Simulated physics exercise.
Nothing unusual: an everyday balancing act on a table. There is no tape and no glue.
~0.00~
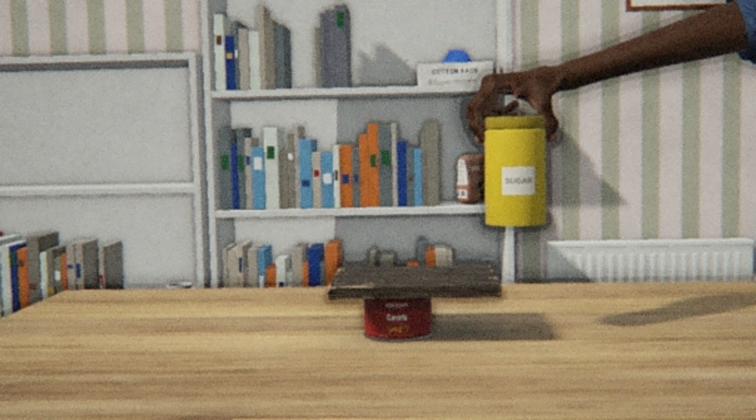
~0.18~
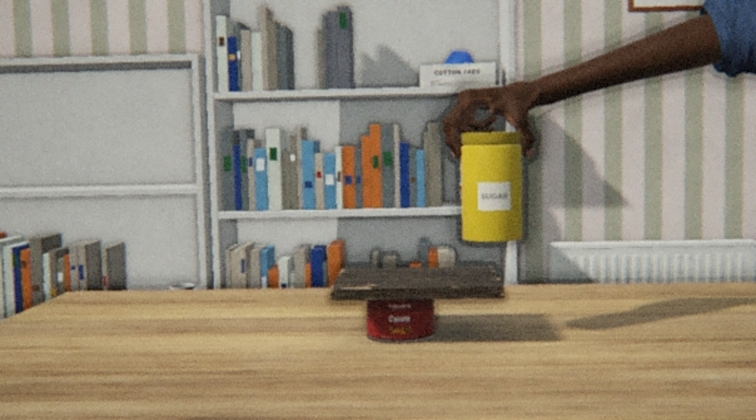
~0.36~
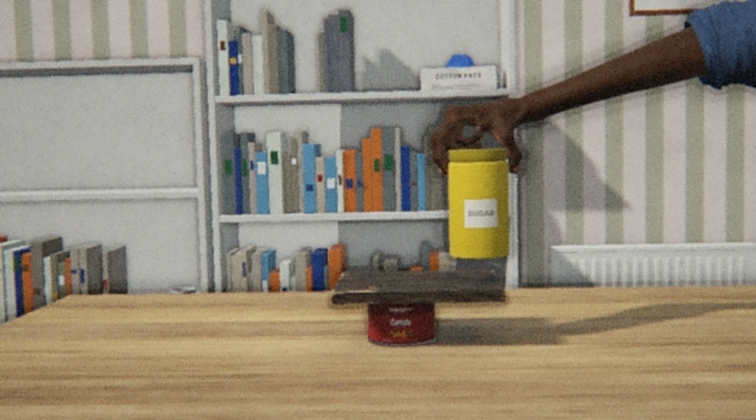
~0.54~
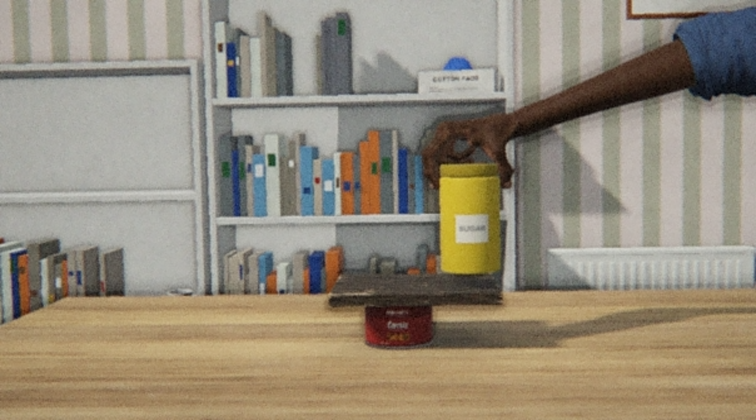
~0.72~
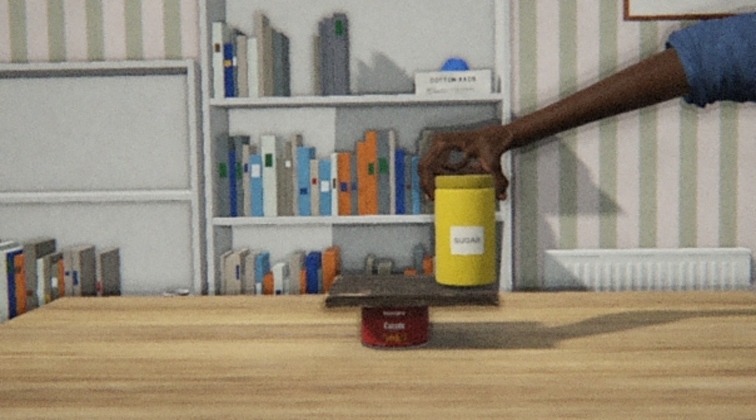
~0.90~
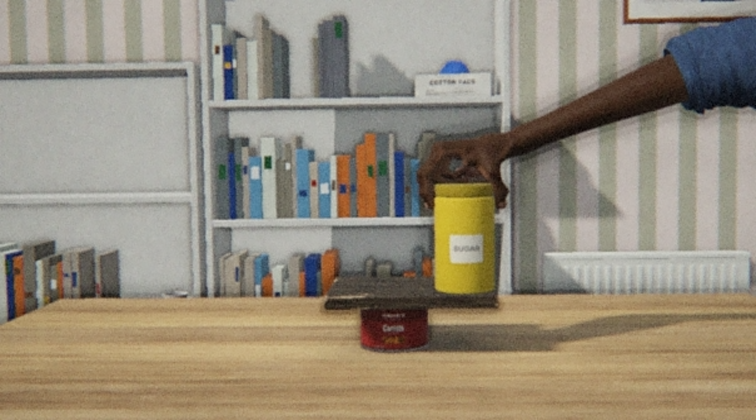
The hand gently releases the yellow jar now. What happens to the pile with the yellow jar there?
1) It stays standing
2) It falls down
2.
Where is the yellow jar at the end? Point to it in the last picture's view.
Somewhere around (603, 329) in the last picture.
After 1.30 s, yellow jar now fallen; black board turned 49° from how it was put.
After 1.40 s, black board turned 30° from how it was put.
In the end (3.5 s), fallen, yellow jar; moved from the start, black board; red tub unmoved. At the end, from the last picture's camera, yellow jar near (603, 329). The stack comes apart.
